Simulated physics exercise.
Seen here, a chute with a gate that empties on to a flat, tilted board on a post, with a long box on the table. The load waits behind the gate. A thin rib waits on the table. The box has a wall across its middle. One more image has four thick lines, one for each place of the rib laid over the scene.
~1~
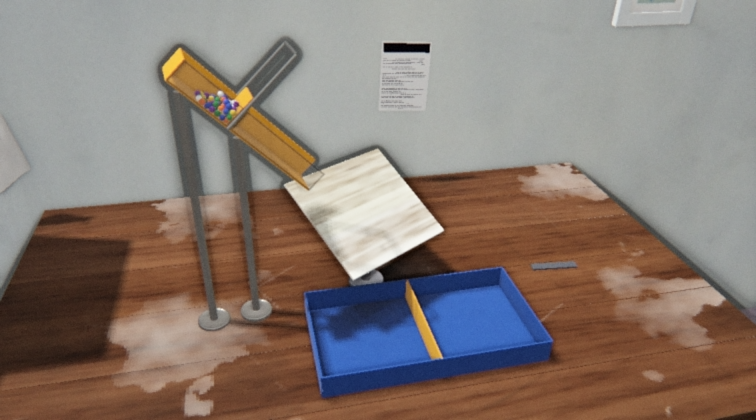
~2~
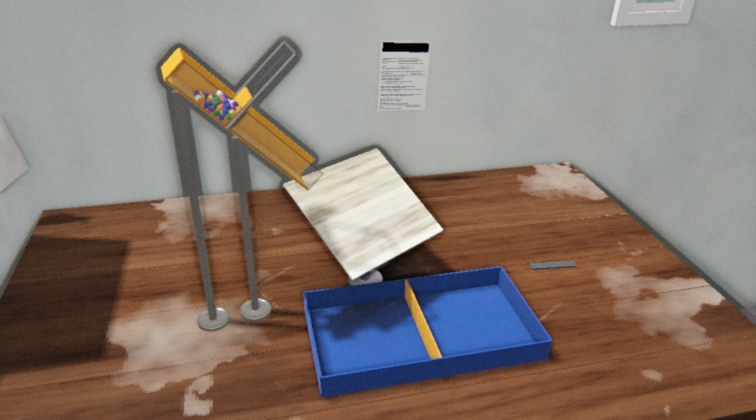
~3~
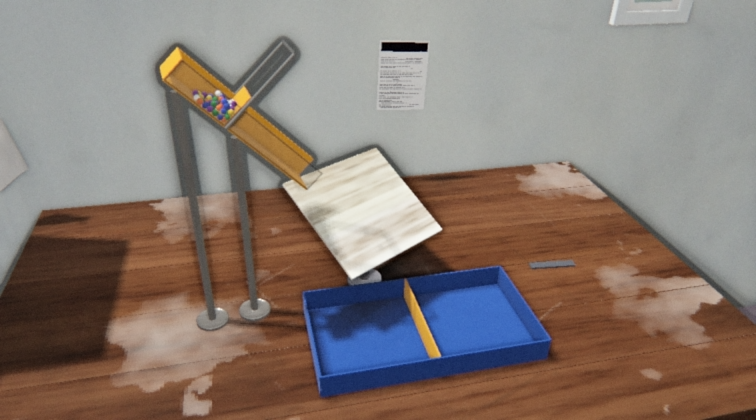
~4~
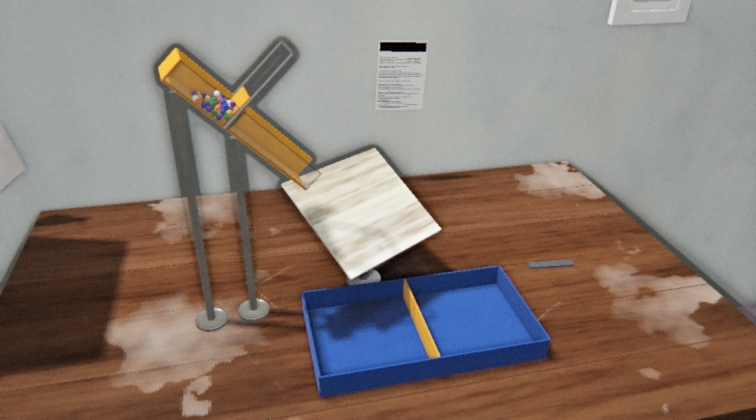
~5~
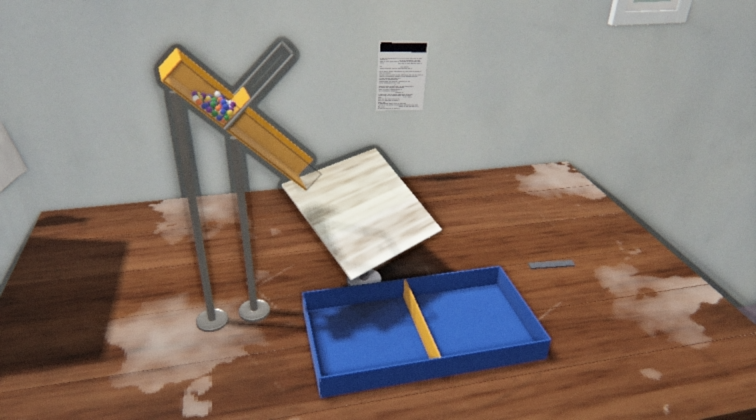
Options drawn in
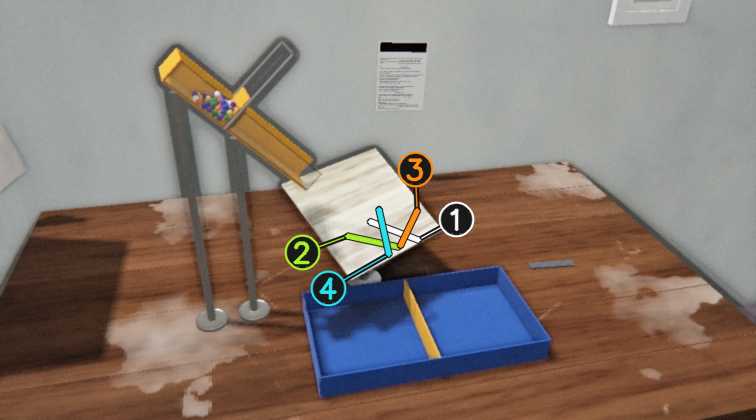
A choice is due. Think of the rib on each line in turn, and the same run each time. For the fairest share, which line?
Best: 3.
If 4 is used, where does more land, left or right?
The left half.
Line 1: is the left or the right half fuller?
Right.
On the marked copy, line 1 from (370, 221) to (418, 239); line 2 from (347, 236) to (398, 247); line 3 from (417, 210) to (400, 245); line 4 from (379, 209) to (388, 254).
Choosing 1, of what is caught, a small part in the left half, most in the right.
Choosing 2, of what is caught, a small part in the left half, nearly all in the right.
Choosing 3, of what is caught, about half in the left half, about half in the right.
Choosing 4, of what is caught, most in the left half, about a quarter in the right.
